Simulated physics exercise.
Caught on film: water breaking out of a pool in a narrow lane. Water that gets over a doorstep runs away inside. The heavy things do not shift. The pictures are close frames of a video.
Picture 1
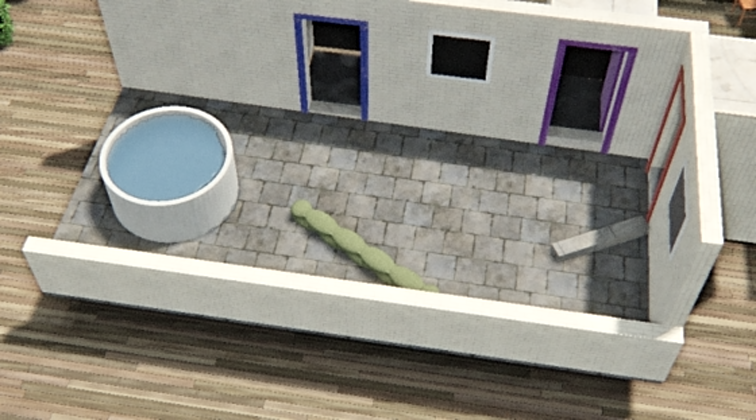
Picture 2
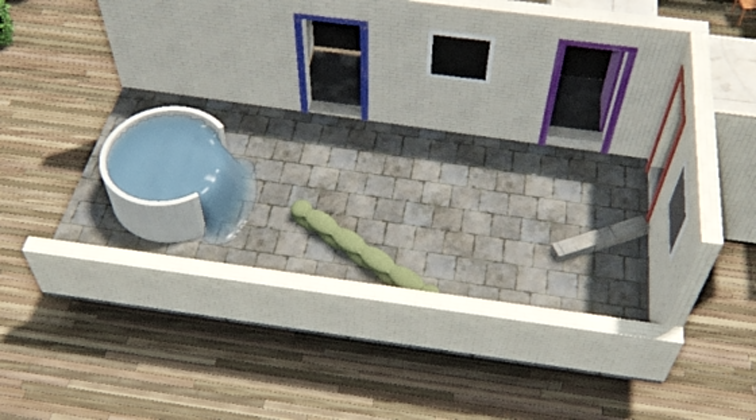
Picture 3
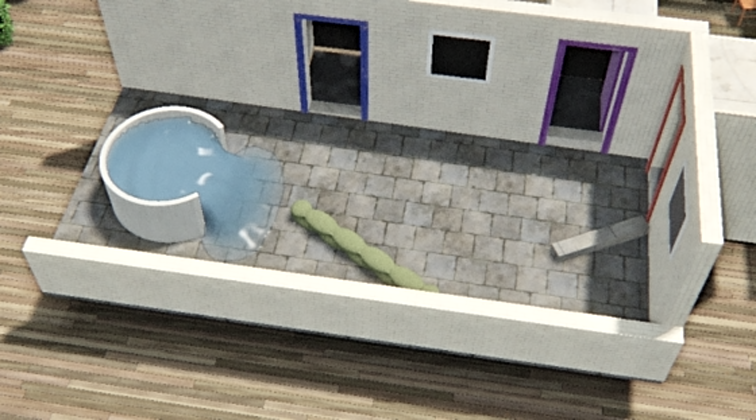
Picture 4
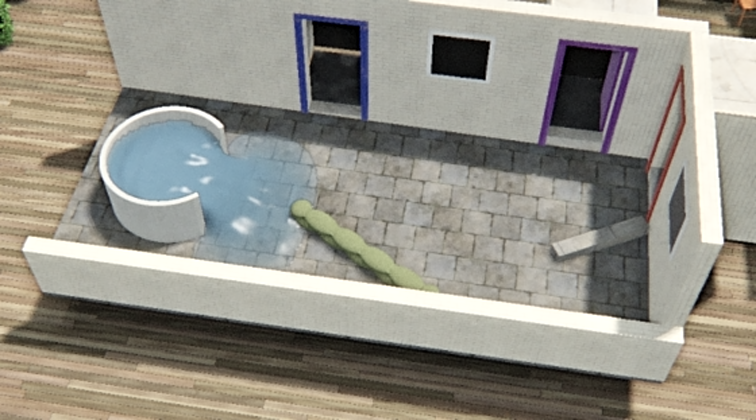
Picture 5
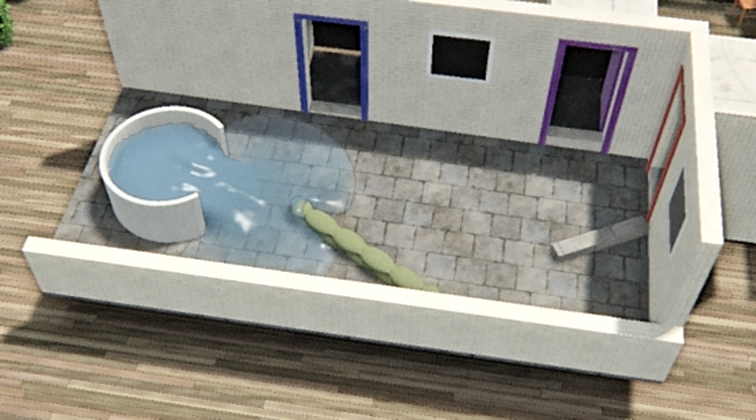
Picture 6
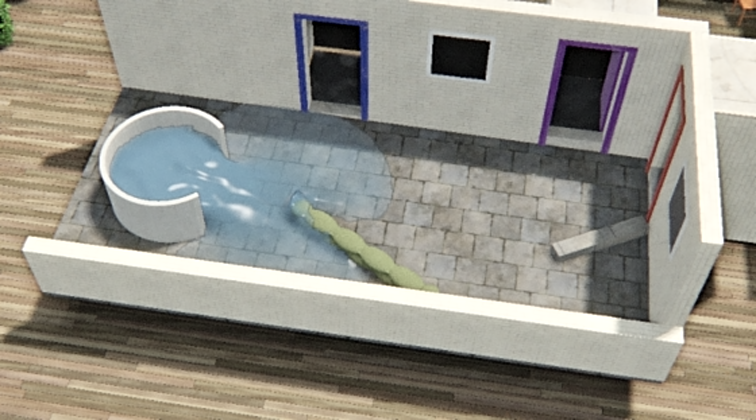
In the video, a round white tank of still water opens on its right side, and water pours through the gap, spreading rightward across the grey stone paving of a walled lane and around the near end of a green, bumpy barrier.
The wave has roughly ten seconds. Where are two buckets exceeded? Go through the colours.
The purple door stays under that; the blue door takes more than that; the red door takes more than that.
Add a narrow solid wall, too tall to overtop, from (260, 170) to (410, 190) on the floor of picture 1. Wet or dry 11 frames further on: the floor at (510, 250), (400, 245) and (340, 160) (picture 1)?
As listed: Flooded, awash, not flooded.
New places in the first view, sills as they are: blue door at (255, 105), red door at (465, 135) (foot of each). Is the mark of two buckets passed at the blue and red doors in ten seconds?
Then: The blue door holds; the red door is under.
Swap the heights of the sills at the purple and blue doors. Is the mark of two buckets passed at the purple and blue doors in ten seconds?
Purple door takes more, blue door holds.
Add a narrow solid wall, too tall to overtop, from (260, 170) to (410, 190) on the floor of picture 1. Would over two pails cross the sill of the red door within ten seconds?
My reading: The red one lets less in.
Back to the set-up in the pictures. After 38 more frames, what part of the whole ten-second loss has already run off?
Close to 60 %.
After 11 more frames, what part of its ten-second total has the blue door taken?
Some 75 per cent.
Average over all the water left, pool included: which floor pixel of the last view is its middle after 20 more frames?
At about (406, 224).
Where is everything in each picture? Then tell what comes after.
In the first frame, still water in the round tank at (167, 158).
In the second frame, the front is at (209, 239), out from the gap at (229, 185).
In the third frame, the front is at (229, 256), out from the gap at (230, 189).
In the fourth frame, the front is at a hidden place, out from the gap at (230, 191).
In the fifth frame, water pours out at (231, 191) and has run to a hidden place.
In the sixth frame, water pours out at (231, 192) and has run to a hidden place.
A moment on, water covers 45 % of the floor; the purple door not reached, the blue door under two buckets in, the red door not reached.
Next, water covers 75 % of the floor; the purple door wet at the sill, nothing in, the blue door over two buckets in, the red door wet at the sill, nothing in.
Then, water covers 75 % of the floor; the purple door wet at the sill, nothing in, the blue door over two buckets in, the red door over two buckets in.
Later, water covers 75 % of the floor; the purple door wet at the sill, nothing in, the blue door over two buckets in, the red door far over two buckets in.
In the end, water covers 85 % of the floor; the purple door wet at the sill, nothing in, the blue door over two buckets in, the red door far over two buckets in.
